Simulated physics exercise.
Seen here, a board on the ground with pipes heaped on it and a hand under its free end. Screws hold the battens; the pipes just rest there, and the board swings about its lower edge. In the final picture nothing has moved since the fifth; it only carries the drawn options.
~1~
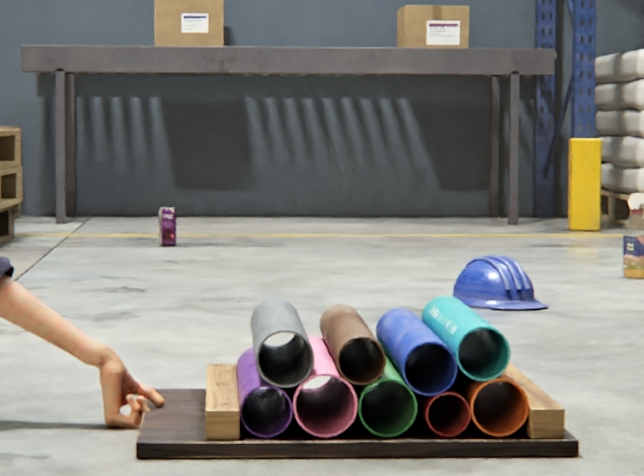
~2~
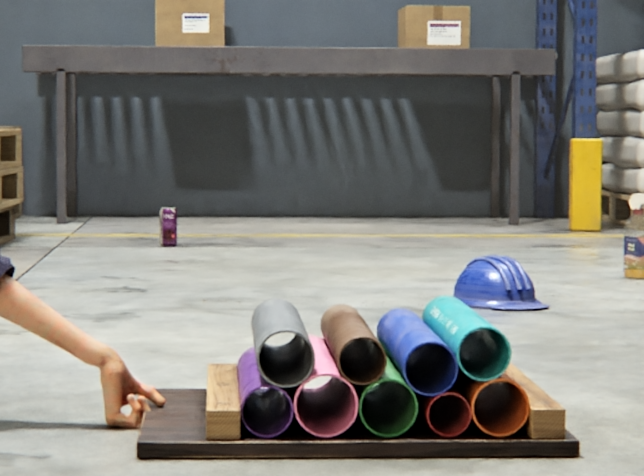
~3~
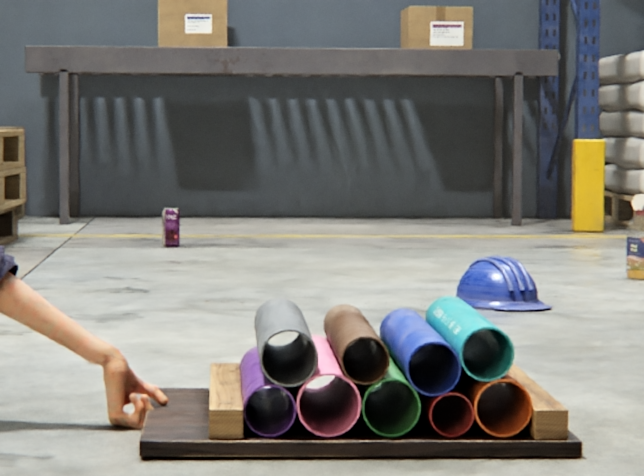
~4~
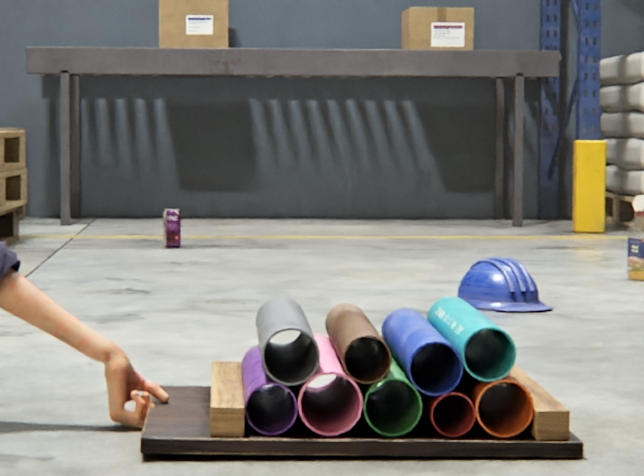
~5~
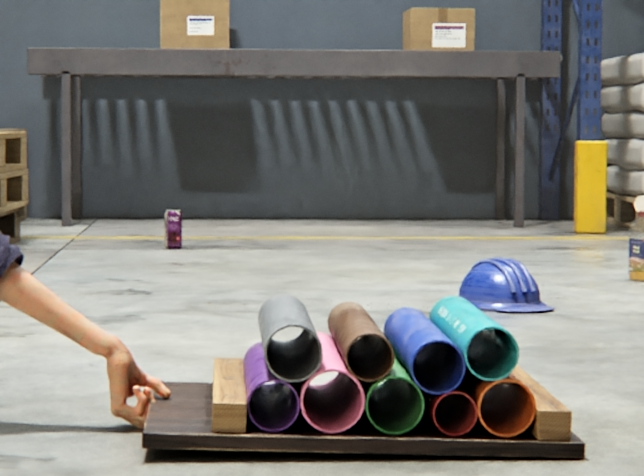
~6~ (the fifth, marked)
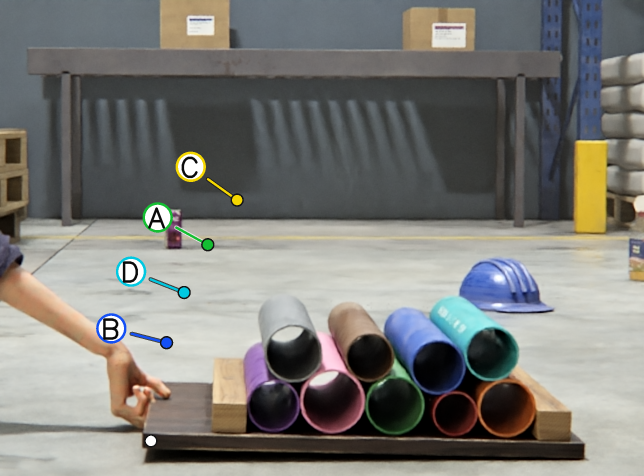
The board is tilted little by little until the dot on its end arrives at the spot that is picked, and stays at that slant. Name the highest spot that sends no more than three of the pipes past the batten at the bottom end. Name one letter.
Mark C is as high as it can go.
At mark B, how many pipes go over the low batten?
The count is one.
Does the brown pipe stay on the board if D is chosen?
Yes, with D.
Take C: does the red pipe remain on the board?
Yes.
On the marked copy, A at (208, 245); B at (167, 343); C at (238, 200); D at (184, 292); the white dot at (151, 441).
With C. Early on, board at 20°.
Further on, board at 36°.
At the end, board at 36°, three over the low batten (brown, blue, turquoise).
As for the rest, A one over the low batten (turquoise); B one over the low batten (turquoise); D one over the low batten (turquoise).
